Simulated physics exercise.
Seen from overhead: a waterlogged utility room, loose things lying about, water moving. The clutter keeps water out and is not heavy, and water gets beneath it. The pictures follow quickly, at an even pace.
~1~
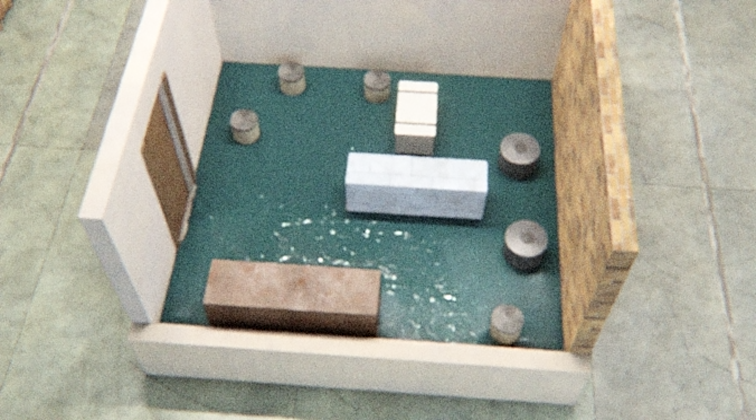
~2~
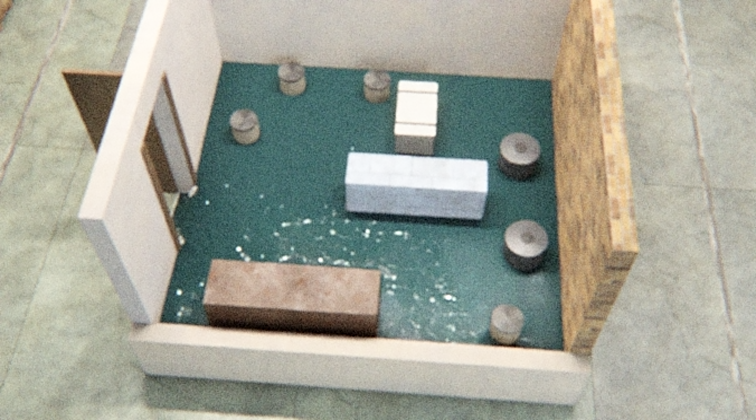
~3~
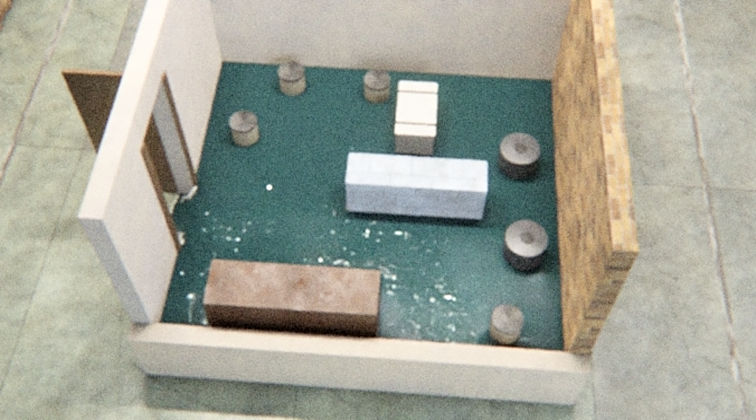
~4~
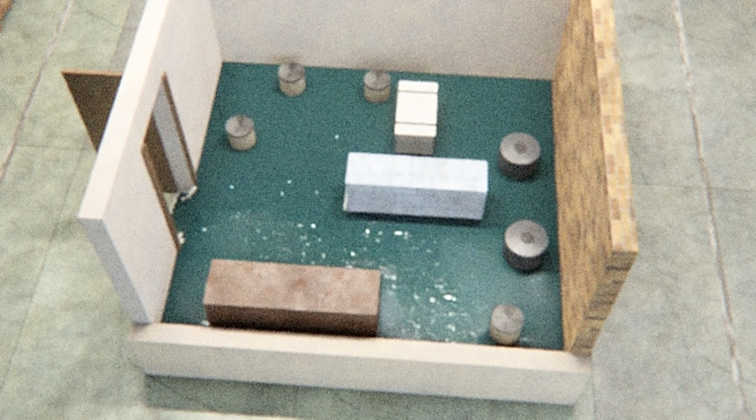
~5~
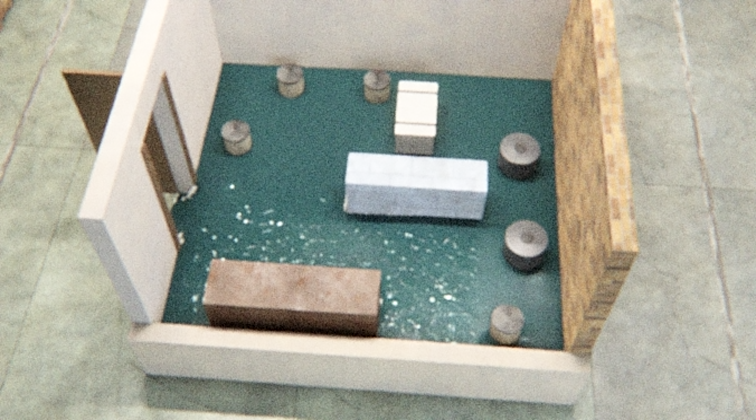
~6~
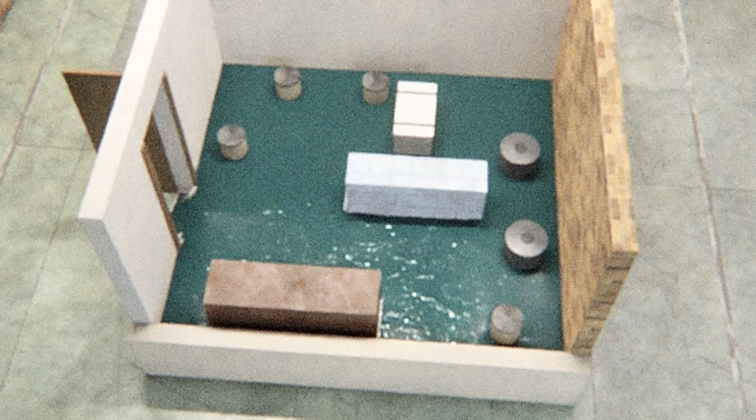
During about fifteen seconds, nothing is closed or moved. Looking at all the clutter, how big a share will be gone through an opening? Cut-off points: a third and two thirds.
It is going to be less than one third.
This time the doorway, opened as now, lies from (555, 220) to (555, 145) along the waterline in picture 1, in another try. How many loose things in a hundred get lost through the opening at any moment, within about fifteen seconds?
By my count, 70 percent.
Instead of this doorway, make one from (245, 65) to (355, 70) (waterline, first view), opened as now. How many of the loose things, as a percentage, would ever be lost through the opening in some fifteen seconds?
Roughly 60 in a hundred.
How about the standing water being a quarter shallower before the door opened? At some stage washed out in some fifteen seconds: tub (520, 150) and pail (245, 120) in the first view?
As listed: Stays, carried outside.
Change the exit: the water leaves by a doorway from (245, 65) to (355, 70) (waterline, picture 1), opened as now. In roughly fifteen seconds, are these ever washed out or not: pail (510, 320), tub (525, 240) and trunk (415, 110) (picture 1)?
In the order given: Remains, remains, escapes.
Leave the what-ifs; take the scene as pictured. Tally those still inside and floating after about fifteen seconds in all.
Count: 6.
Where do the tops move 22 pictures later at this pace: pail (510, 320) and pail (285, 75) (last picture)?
Estimate - first: (474, 319), second: (235, 111).
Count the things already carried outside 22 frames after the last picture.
All told, it is 1.
A moment on, 0 of 7 are out; 7 afloat.
Next, 1 of 7 are out; 6 afloat.
Later, 1 of 7 are out; 6 afloat.
In the end, 1 of 7 are out; 6 afloat.
